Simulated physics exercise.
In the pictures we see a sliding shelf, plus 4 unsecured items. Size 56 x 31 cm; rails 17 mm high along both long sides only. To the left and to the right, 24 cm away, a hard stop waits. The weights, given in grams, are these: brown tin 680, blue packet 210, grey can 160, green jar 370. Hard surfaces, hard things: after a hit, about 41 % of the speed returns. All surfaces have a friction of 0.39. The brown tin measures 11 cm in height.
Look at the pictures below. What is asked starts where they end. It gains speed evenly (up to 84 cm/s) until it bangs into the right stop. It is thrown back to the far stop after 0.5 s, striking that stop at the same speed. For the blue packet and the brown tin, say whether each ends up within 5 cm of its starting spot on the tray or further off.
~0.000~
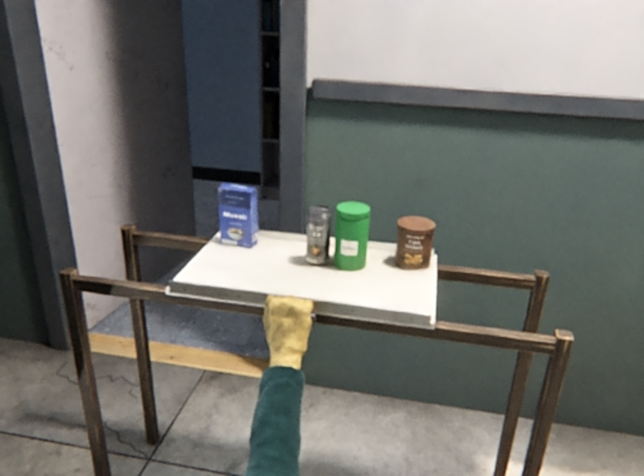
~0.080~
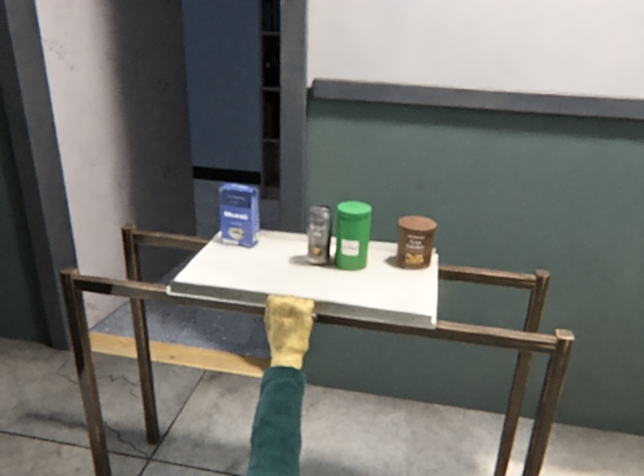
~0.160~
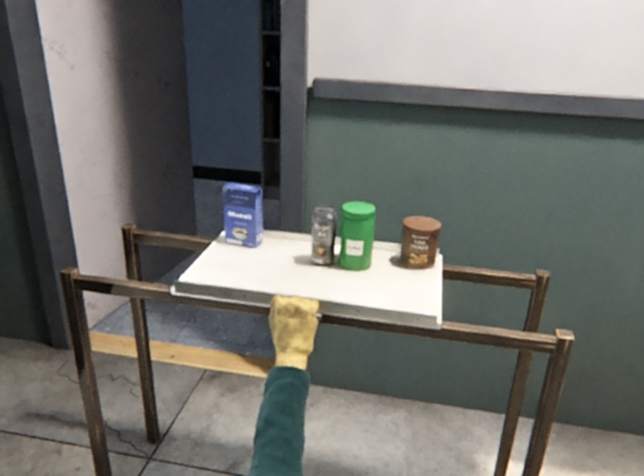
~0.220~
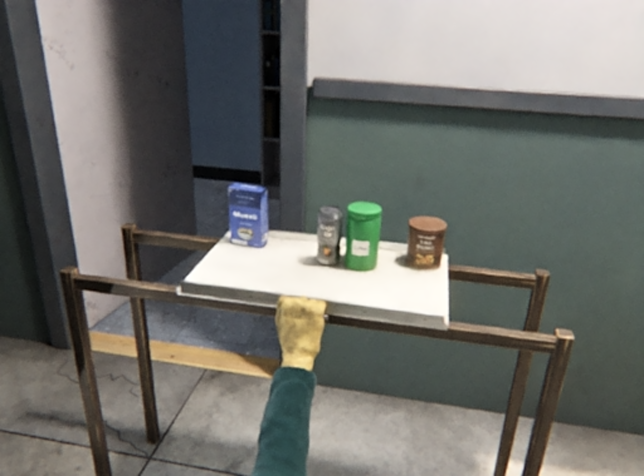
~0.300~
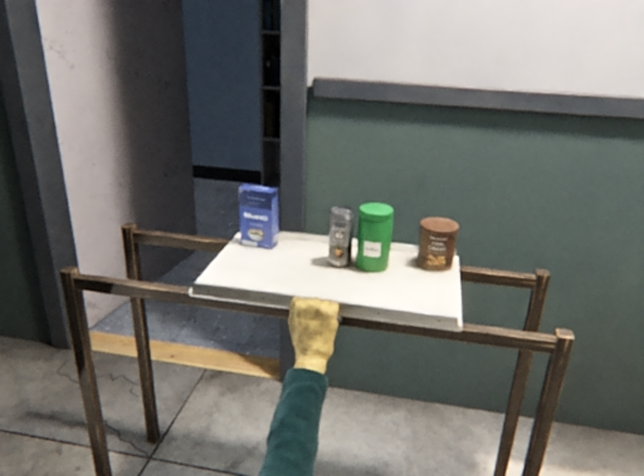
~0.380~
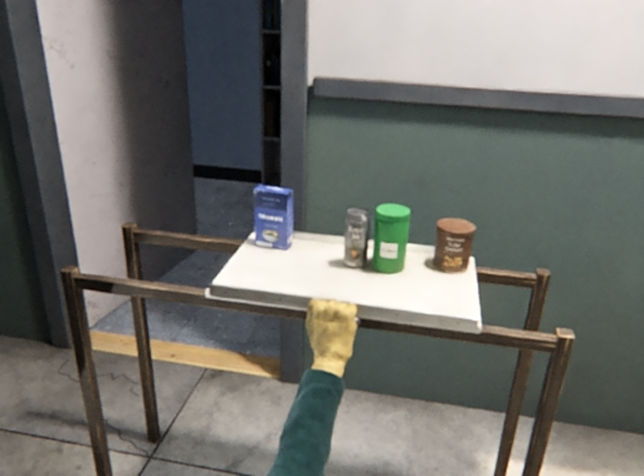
One by one: The blue packet remains about where it was; the brown tin moves away from its start.
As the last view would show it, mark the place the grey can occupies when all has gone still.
Near (222, 224).
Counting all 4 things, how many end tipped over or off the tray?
I make it 1.
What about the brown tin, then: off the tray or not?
When everything stops, the brown tin is out of bounds.
After 1.08 s, tray moved 24 cm right; brown tin now off the tray; blue packet moved 8 cm near (367, 227); green jar moved 8 cm.
After 1.88 s, tray moved 2 cm right; blue packet moved 8 cm near (278, 218); green jar moved 8 cm; grey can moved 8 cm.
In the end (2.8 s), off the tray, brown tin; the other 3 under 5 cm from the start. At the end, from the last picture's camera, blue packet near (151, 205).
